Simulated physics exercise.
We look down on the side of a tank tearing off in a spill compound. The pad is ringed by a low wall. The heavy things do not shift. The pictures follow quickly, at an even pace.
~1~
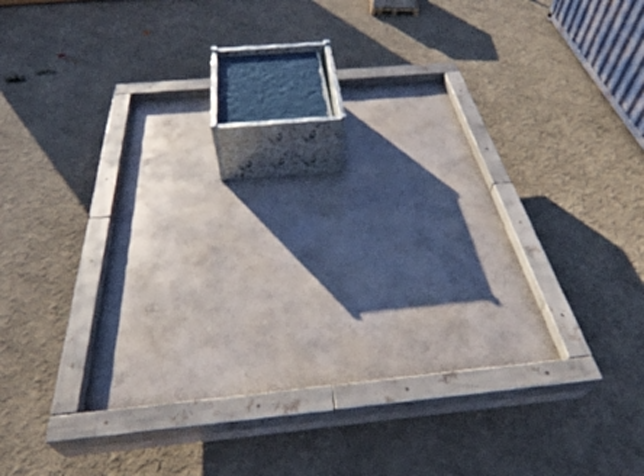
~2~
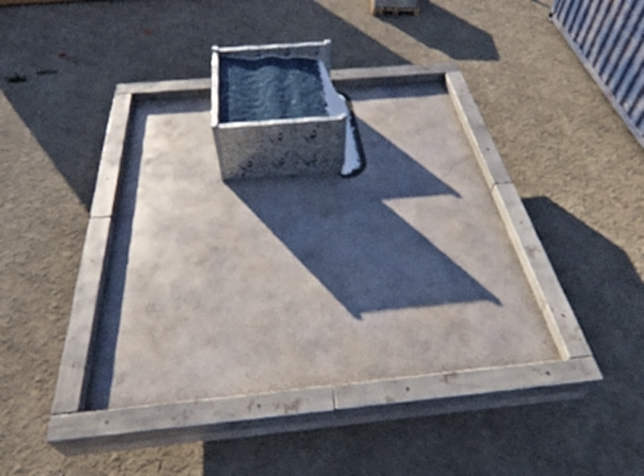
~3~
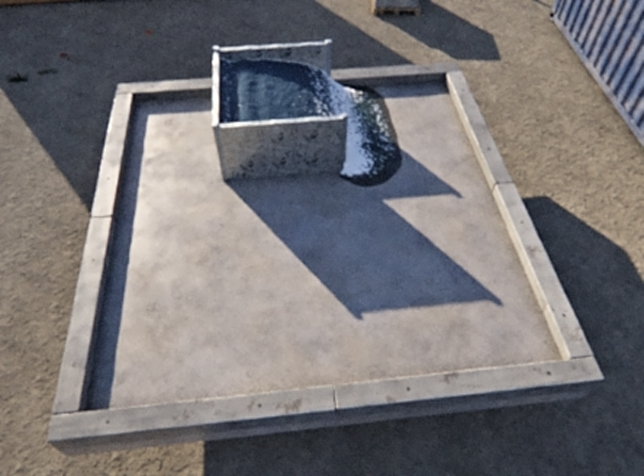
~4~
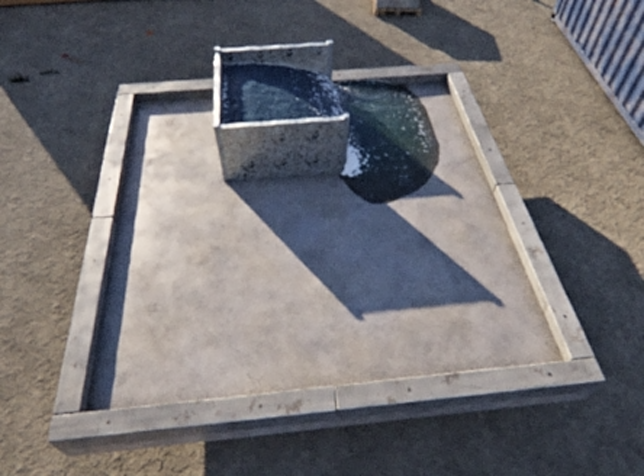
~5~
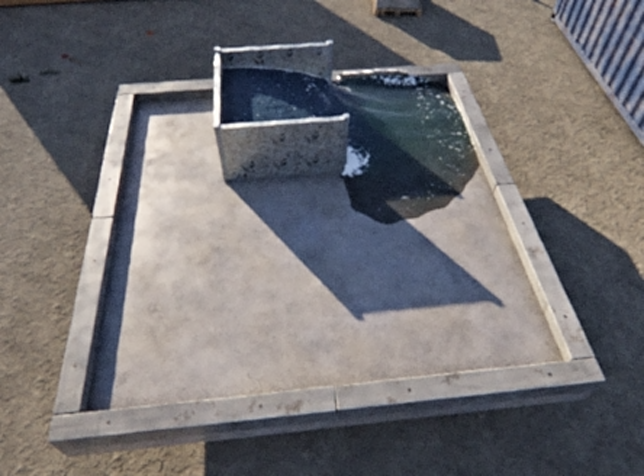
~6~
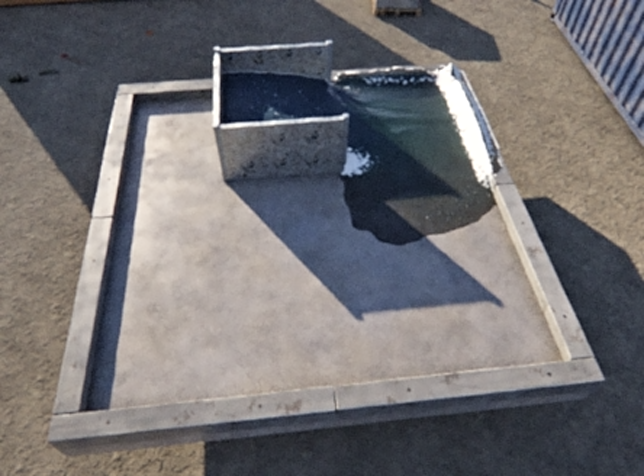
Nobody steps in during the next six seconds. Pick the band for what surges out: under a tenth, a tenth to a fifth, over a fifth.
The share lost is above a fifth.
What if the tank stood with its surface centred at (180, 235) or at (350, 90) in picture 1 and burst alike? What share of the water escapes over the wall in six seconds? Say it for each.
Roughly 28 per cent, then 52 per cent.
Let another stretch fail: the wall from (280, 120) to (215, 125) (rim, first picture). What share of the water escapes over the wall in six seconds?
Some 16 per cent.
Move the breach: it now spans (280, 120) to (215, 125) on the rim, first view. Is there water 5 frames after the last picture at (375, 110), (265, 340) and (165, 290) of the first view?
In turn: Clear, covered, flooded.
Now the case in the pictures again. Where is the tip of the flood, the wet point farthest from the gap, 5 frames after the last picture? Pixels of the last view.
At about (537, 317).
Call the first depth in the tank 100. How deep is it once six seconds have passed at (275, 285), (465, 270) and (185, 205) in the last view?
About 6, 8 and 0 per cent.
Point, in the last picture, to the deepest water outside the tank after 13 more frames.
At about (442, 87).
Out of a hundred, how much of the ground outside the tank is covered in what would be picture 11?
Some 30 per cent.
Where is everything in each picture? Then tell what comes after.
The open tank at (275, 87) is whole and still, in the first frame.
Water pours out at (332, 116) and has run to (345, 175), in the second frame.
Water pours out at (333, 118) and has run to (380, 178), in the third frame.
Water pours out at (334, 120) and has run to (416, 183), in the fourth frame.
Water pours out at (334, 121) and has run to (475, 155), in the fifth frame.
Water pours out at (334, 121) and has run to (493, 198), in the sixth frame.
A moment on, water covers 25 % of the floor; the low wall has let 6 % over.
Next, water covers 25 % of the floor; the low wall has let 15 % over.
Then, water covers 35 % of the floor; the low wall has let 36 % over.
Later, water covers 50 % of the floor; the low wall has let 41 % over.
In the end, water covers 65 % of the floor; the low wall has let 41 % over.
